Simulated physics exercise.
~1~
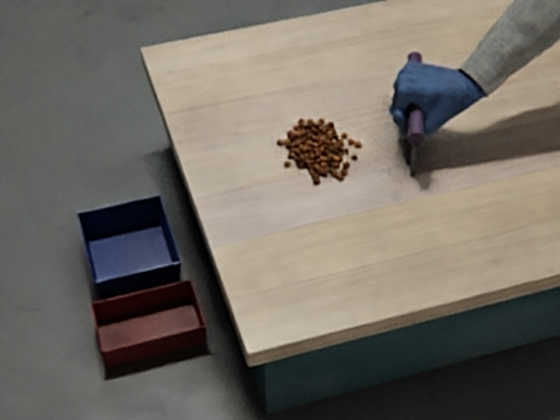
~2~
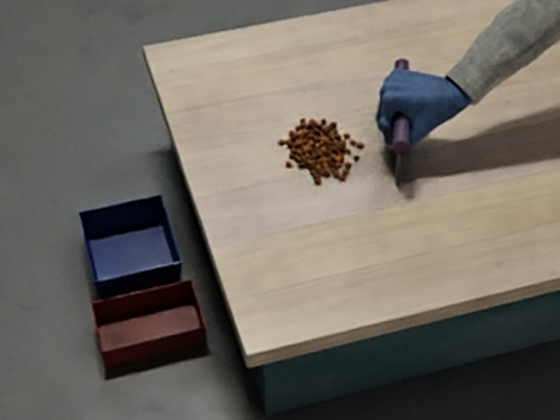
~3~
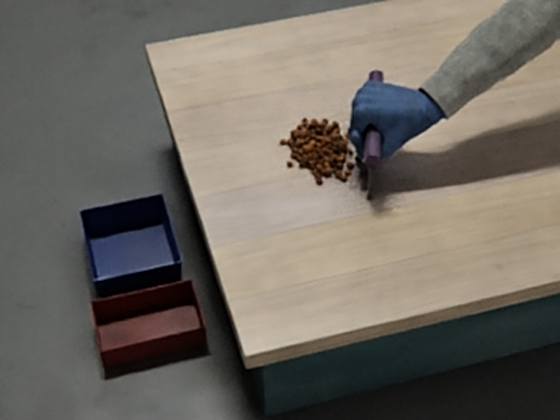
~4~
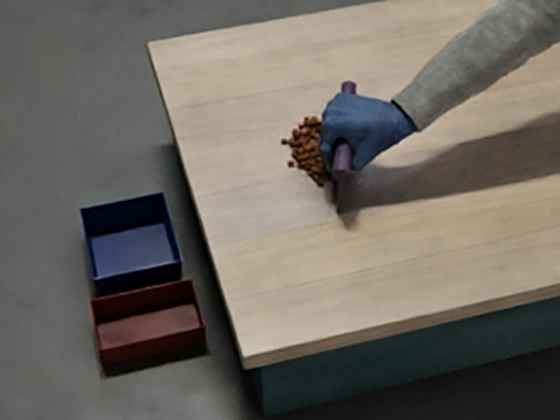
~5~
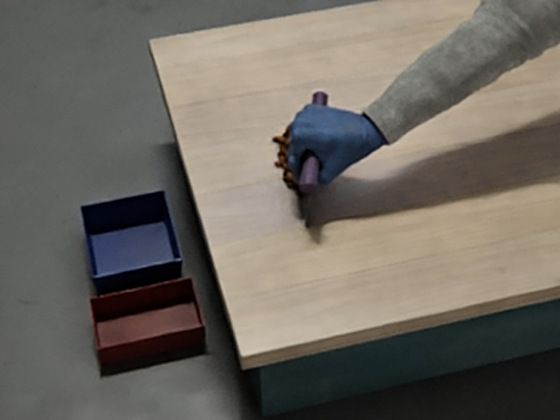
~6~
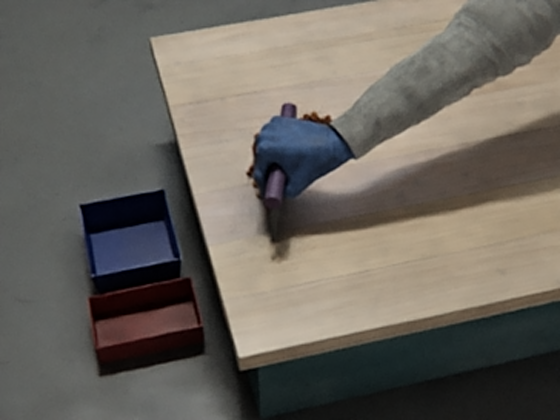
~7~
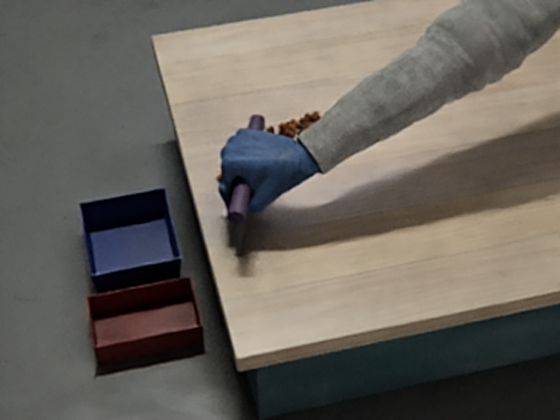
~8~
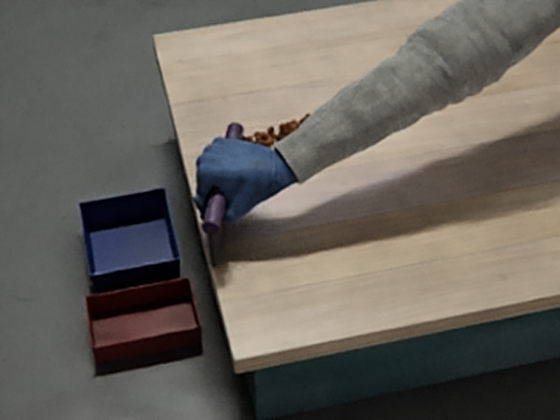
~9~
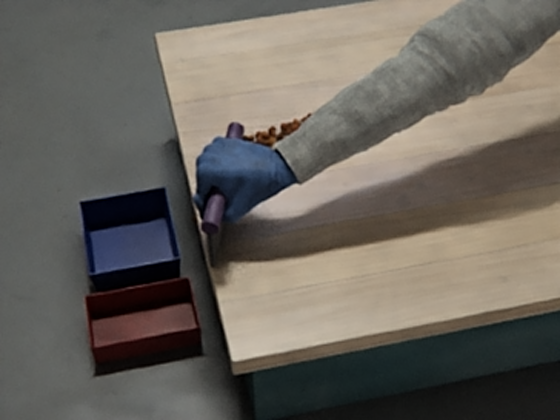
The clip shows a blue-gloved hand sliding a purple-handled scraper leftward across a wooden tabletop, past a pile of brown kibble partly hidden by the hand and arm. It stops at the left edge, with kibble still on top and the blue and red tins below empty.
